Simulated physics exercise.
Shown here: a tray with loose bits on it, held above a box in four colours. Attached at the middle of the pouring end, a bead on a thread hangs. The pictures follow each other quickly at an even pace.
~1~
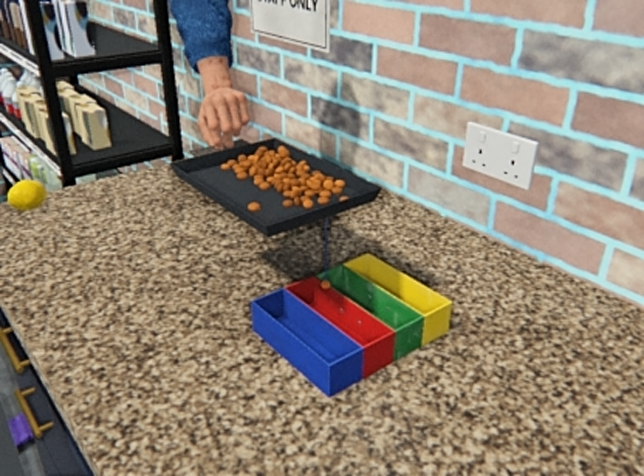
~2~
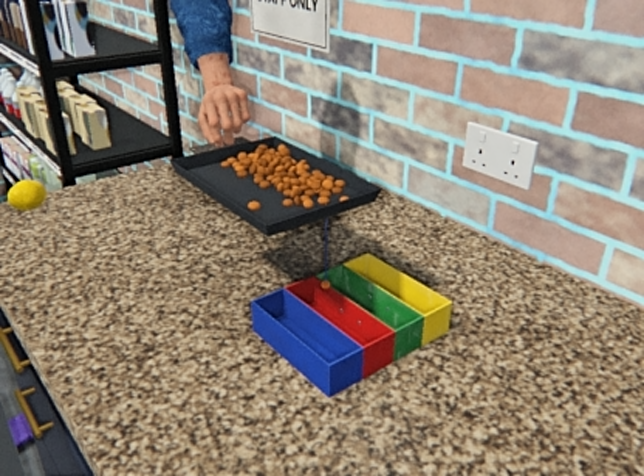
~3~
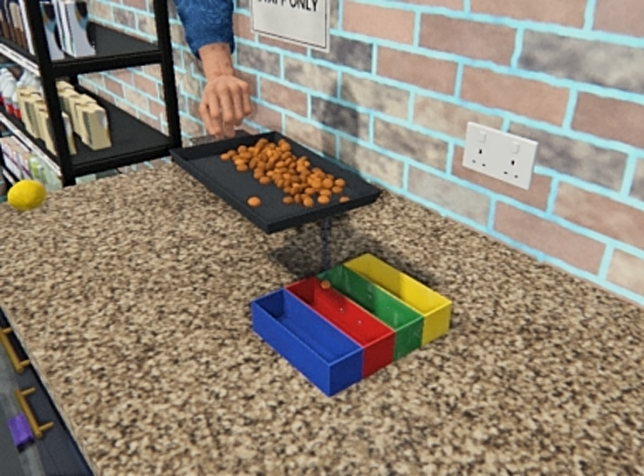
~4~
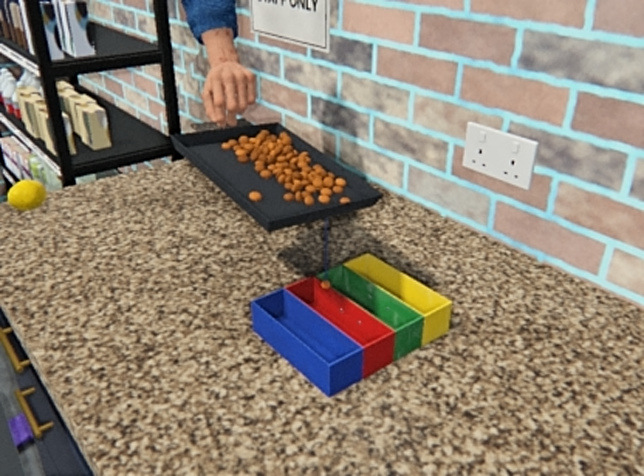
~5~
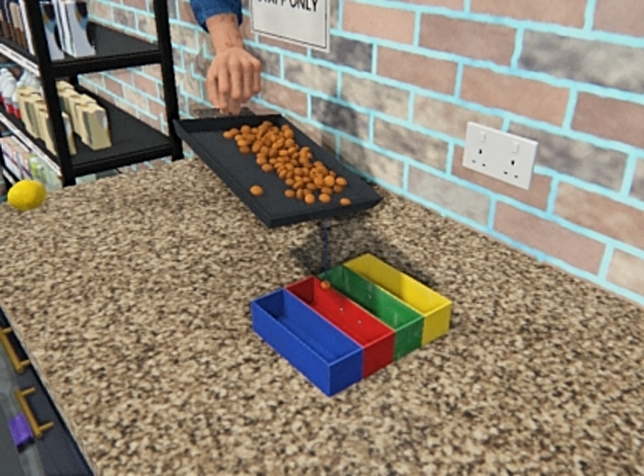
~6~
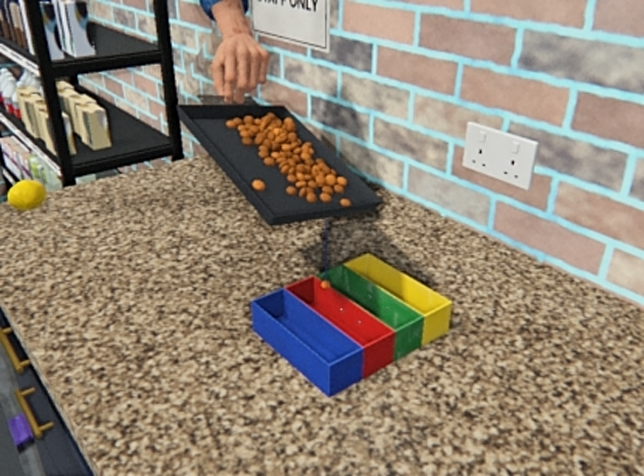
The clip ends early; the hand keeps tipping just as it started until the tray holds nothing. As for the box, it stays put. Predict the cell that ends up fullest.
I would say the yellow cell.
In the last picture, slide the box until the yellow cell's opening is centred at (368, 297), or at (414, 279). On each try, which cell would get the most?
Case 1 - yellow; case 2 - green.
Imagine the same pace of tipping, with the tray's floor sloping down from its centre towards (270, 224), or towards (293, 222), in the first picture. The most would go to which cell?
Try A: The blue one / try B: Blue.
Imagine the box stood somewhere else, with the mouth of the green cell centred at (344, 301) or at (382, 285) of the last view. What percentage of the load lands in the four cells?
In order: 60 per cent and 100 per cent.
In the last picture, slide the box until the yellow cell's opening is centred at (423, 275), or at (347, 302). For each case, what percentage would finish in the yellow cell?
10 %, then 0 %.
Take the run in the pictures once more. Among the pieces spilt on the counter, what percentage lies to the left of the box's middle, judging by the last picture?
0 %, roughly.
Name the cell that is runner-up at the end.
Runner-up: The cell in green.
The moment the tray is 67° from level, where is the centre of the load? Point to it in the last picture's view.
Roughly at (356, 191).
Just after the last frame, tray tipped steeply; the larger part on the tray; just a few in the yellow cell; about a tenth falling or outside the box.
A moment on, tray tipped past a quarter turn; roughly two thirds in the yellow cell; roughly a quarter in the green cell; just a few in the red cell; about a tenth falling or outside the box.
Further on, tray tipped past a quarter turn; roughly two thirds in the yellow cell; roughly a quarter in the green cell; just a few in the red cell; about a tenth falling or outside the box.
When it is over, tray tipped past a quarter turn; roughly two thirds in the yellow cell; roughly a quarter in the green cell; just a few in the red cell; not one in the blue cell; about a tenth outside the box.
